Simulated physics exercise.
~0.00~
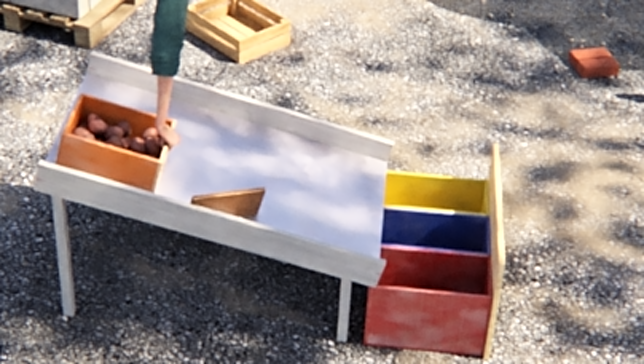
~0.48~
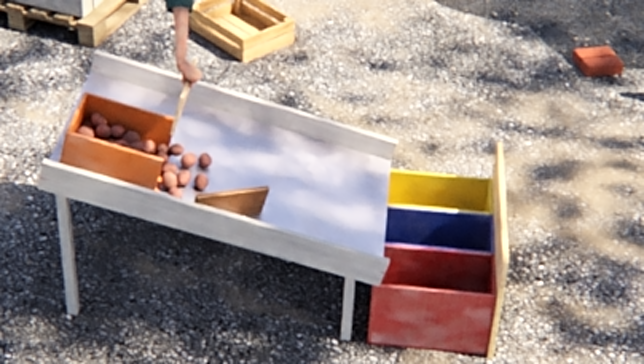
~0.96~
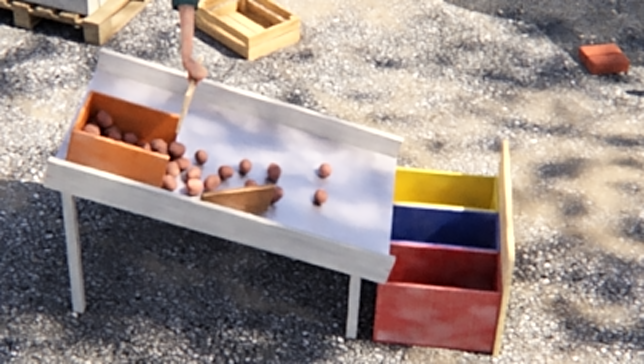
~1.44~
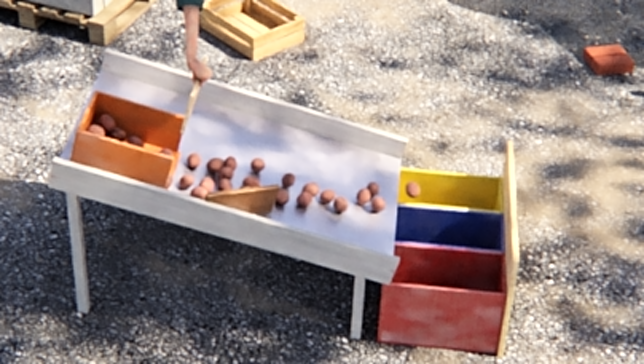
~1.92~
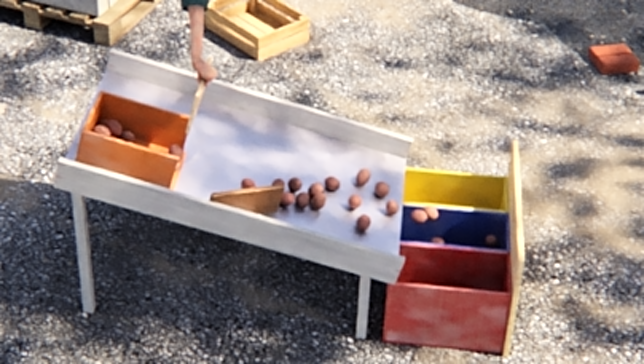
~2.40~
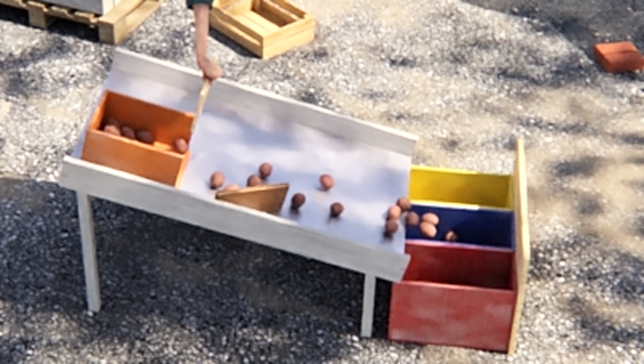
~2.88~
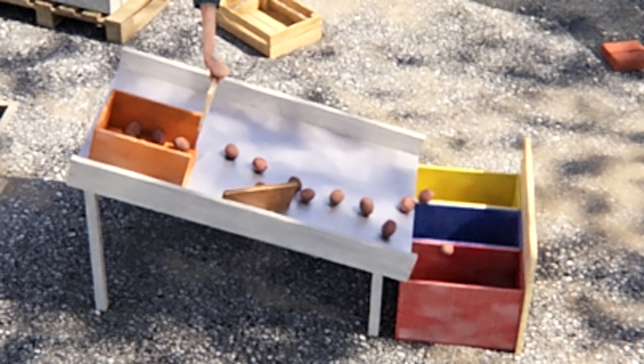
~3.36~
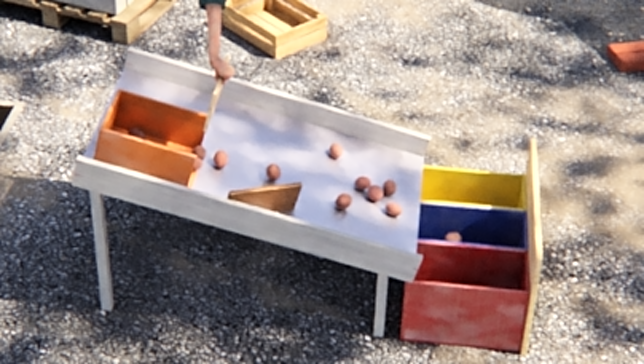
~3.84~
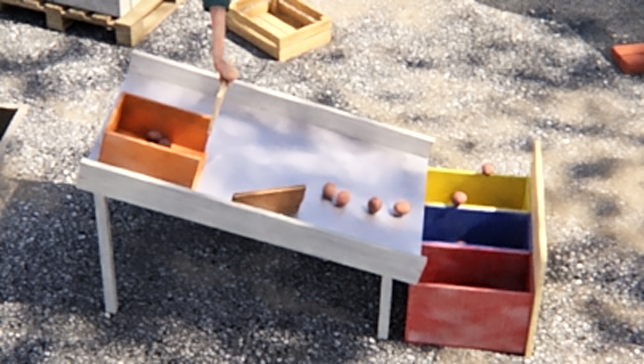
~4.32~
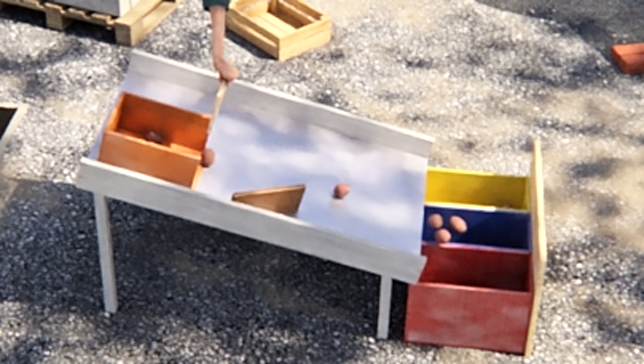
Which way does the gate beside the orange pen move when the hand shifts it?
The gate moves up, lifted by the hand so that the potatoes can roll out of the pen.
